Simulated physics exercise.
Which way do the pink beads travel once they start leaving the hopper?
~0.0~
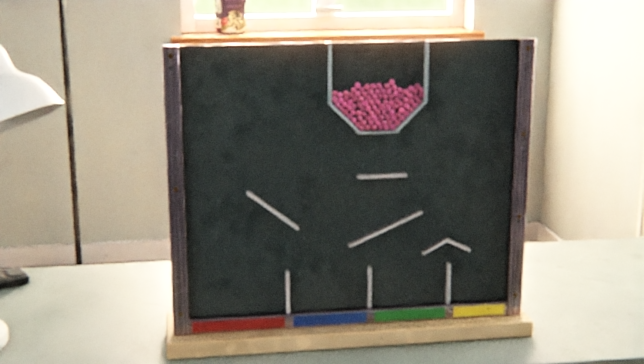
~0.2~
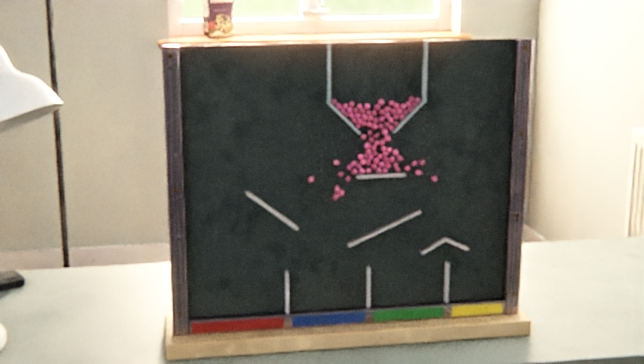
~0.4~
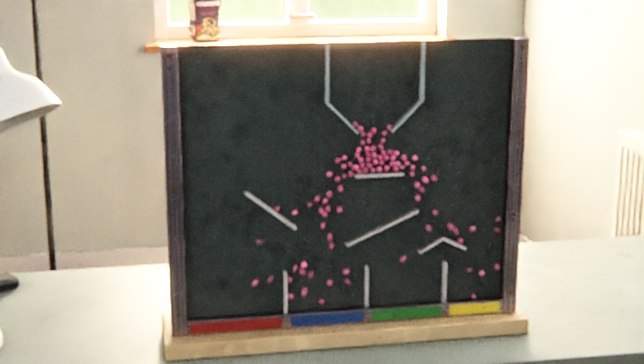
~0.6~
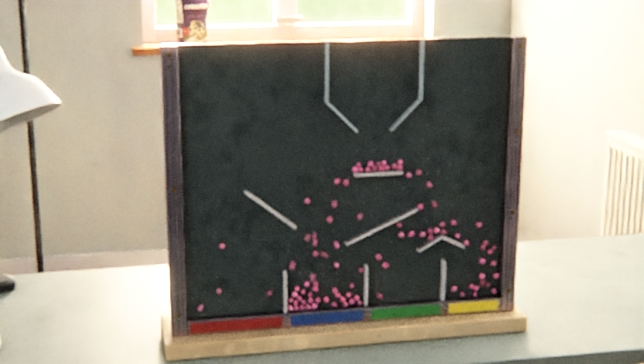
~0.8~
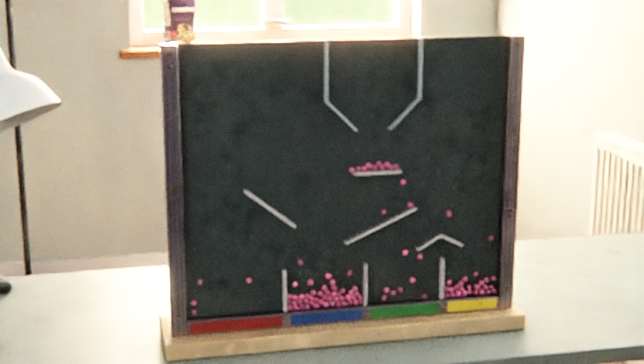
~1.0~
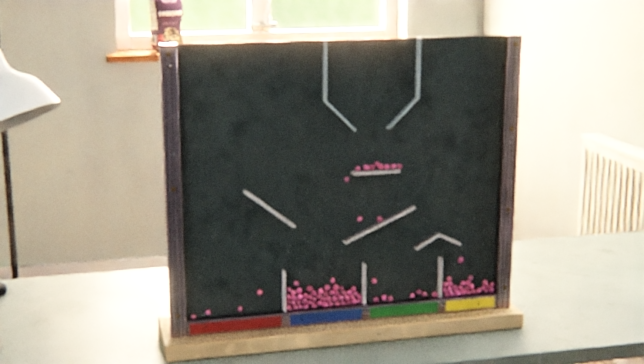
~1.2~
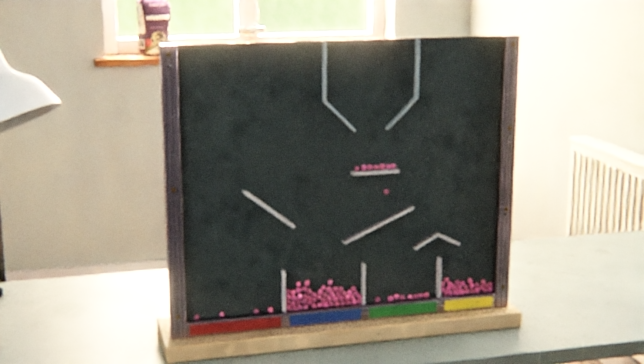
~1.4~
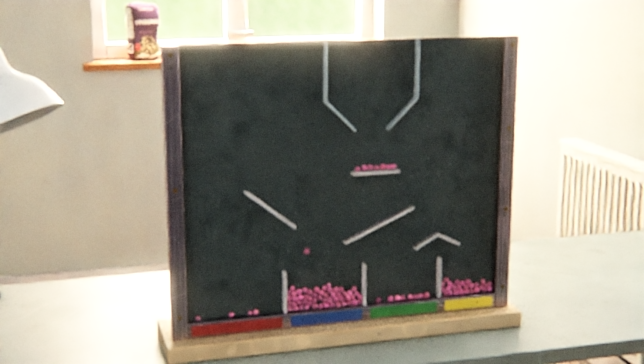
They move down, spilling past the ledges towards the bins at the bottom of the case.
